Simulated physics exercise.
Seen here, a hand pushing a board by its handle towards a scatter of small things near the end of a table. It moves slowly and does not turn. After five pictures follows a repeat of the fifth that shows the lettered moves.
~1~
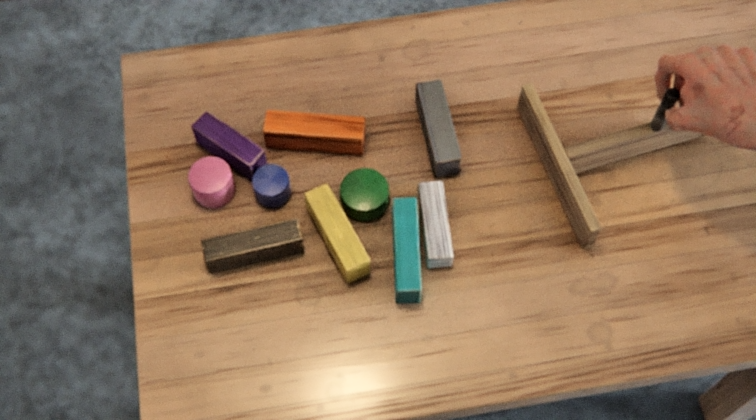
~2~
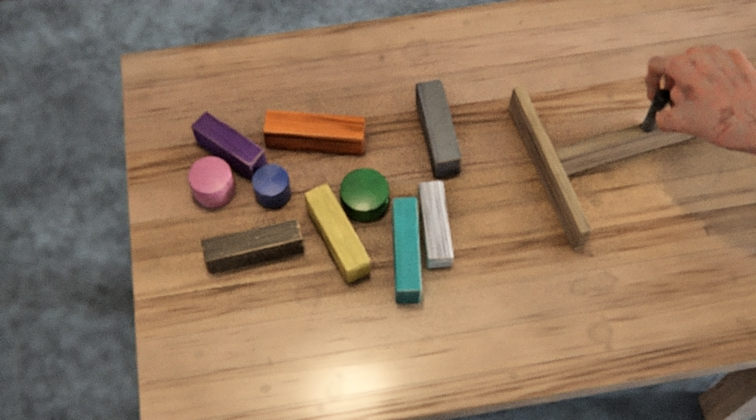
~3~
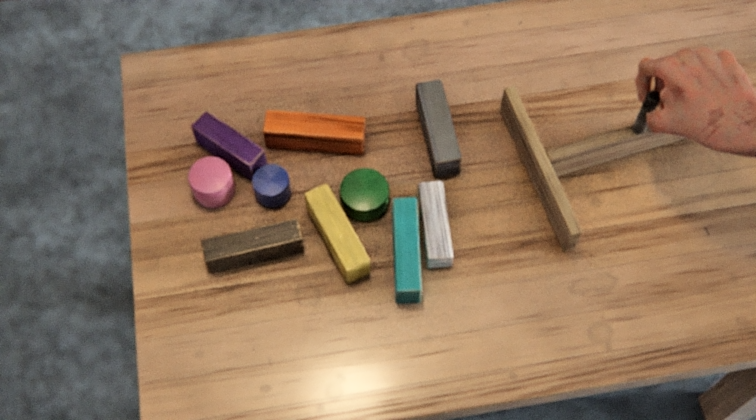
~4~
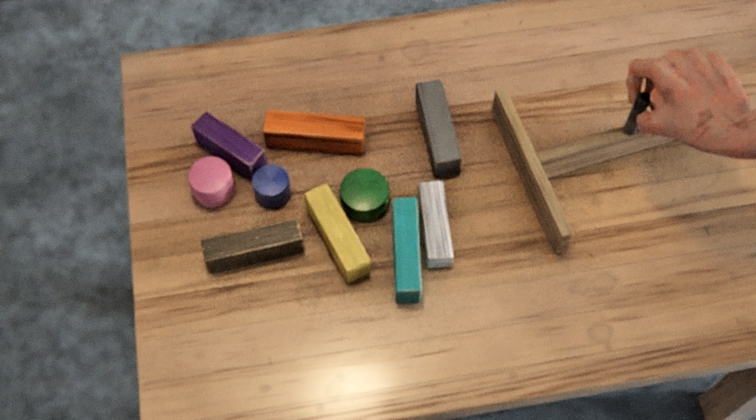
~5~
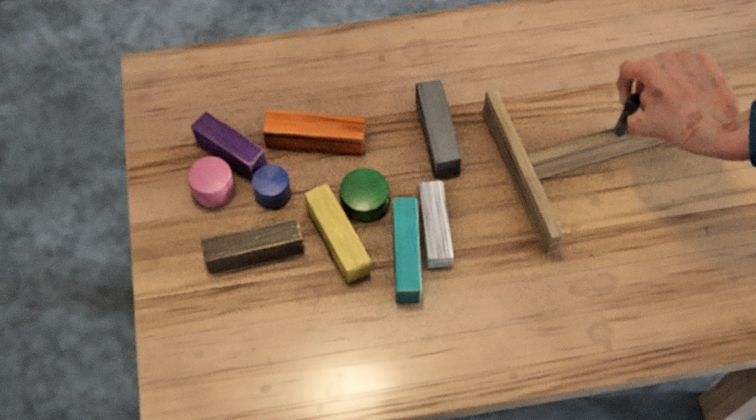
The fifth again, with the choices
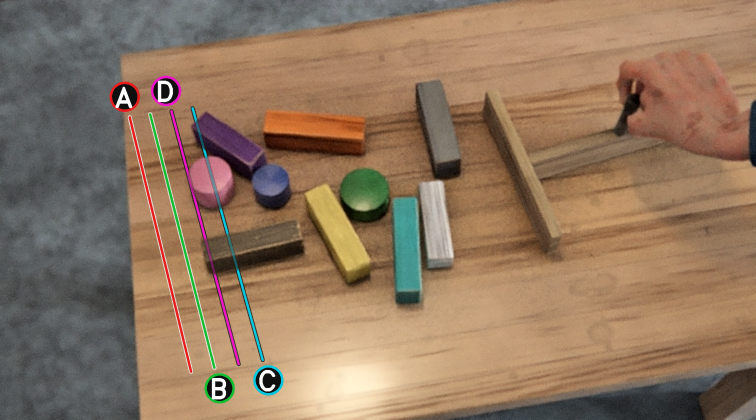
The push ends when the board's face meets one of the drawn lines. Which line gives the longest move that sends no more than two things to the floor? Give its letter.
Line C.
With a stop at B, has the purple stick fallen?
Yes.
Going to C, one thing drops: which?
It is the black bar.
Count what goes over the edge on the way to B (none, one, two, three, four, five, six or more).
In all, six or more.
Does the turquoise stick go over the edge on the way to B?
No.
On the marked copy, A at (158, 236); B at (180, 233); C at (225, 226); D at (203, 229).
Taking C. A third of the way, board (416, 176); orange stick (306, 134); turquoise stick (394, 254).
Two thirds of the way, board (309, 192); black bar (178, 282); purple stick (192, 153).
When it is over, board (224, 205); black bar over the edge; pink tin (131, 210); one fallen.
As for the rest, A drops eight; B drops seven; D drops four.
